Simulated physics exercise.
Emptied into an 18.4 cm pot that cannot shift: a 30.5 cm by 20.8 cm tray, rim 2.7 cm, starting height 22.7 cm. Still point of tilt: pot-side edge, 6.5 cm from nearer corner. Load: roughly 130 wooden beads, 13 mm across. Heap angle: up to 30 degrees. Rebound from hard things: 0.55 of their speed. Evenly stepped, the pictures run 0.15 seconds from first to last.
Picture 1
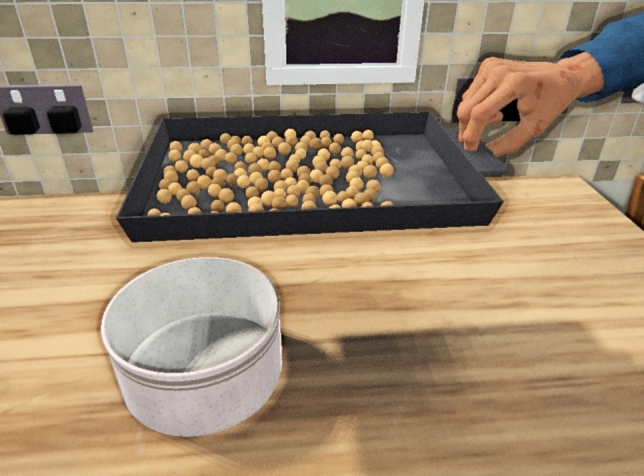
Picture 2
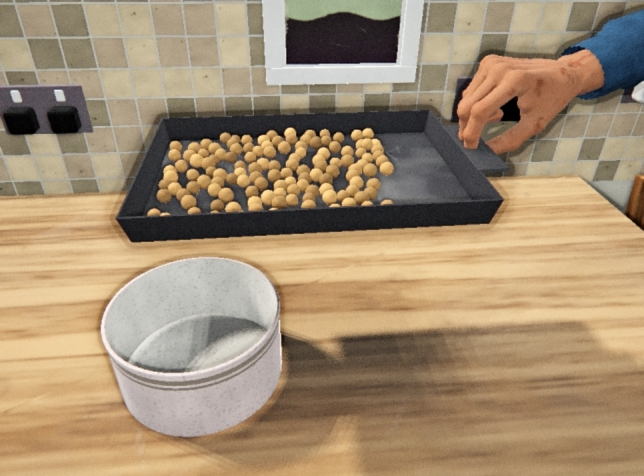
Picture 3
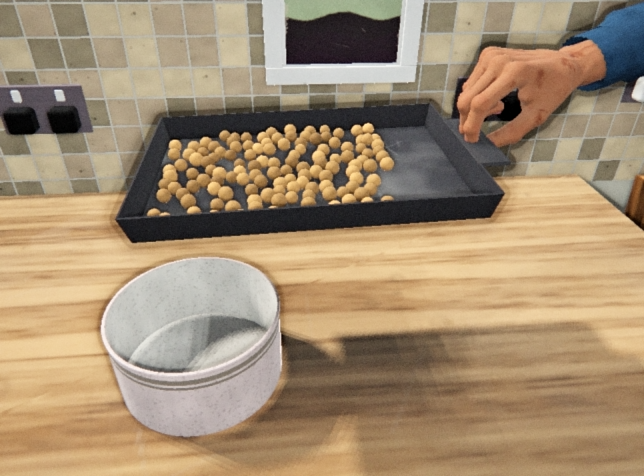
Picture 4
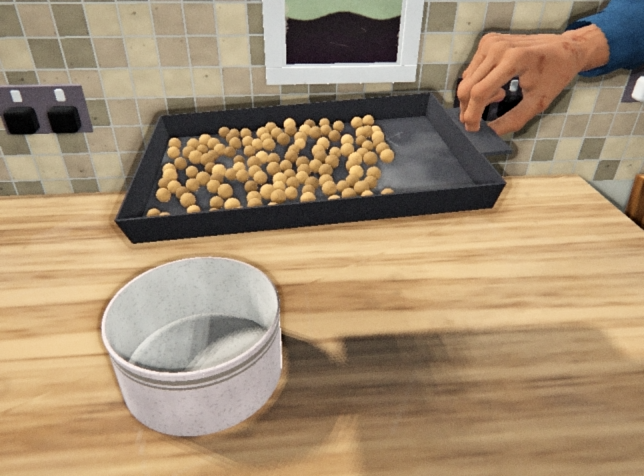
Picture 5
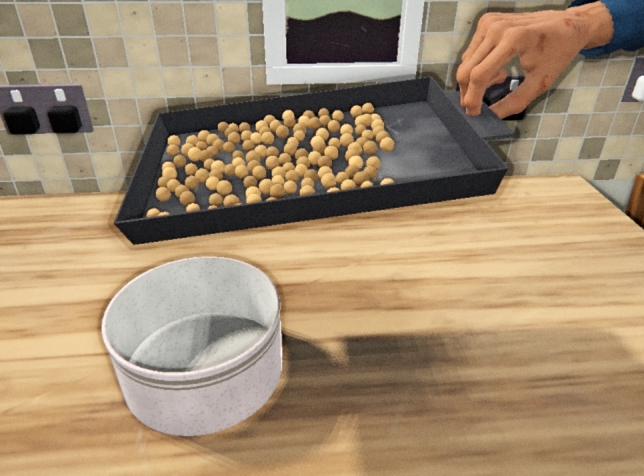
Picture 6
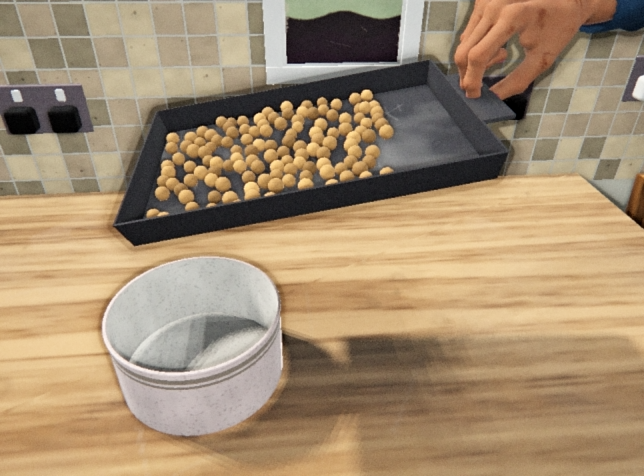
At first a dark tray of small tan balls lies flat on a wooden counter behind an empty whitish round pot, a hand at its right end. The hand then slowly raises that end, slanting the tray down toward the left, while the balls stay bunched together.
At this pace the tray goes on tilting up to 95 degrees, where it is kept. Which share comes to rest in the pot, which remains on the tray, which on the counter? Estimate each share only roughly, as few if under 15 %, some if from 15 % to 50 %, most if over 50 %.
Roughly: Pot some, left on the tray few, counter most.
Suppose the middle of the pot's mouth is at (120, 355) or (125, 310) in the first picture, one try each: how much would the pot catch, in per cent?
About 95 percent the first time and about 75 percent the second.
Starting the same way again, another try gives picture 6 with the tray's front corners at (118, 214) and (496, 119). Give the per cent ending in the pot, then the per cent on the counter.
Pot 10 % / counter 90 %.
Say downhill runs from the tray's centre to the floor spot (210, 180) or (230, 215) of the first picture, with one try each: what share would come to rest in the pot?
Around 10 % for the first direction, around 40 % for the second.
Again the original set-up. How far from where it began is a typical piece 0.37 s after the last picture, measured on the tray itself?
About 7 cm.
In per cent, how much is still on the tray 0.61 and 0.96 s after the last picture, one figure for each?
In turn: 90, 15.
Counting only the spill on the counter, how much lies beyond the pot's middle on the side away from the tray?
Some 100 per cent of the spill lies beyond the centre.
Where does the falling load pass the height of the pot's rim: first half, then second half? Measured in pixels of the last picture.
Earlier half close to (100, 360), later half at (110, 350) in pixels.
Then, 0.37 s after the last picture, tilt 52 degrees; the tray holds 100 %, the pot 0 %.
Then, 0.61 s after the last picture, tilt 79 degrees; the tray holds 90 %, the pot 0 %.
Then, 0.96 s after the last picture, tilt 95 degrees; the tray holds 15 %, the pot 15 %.
In the end, pot 25 %, tray 0 %, counter 75 %.
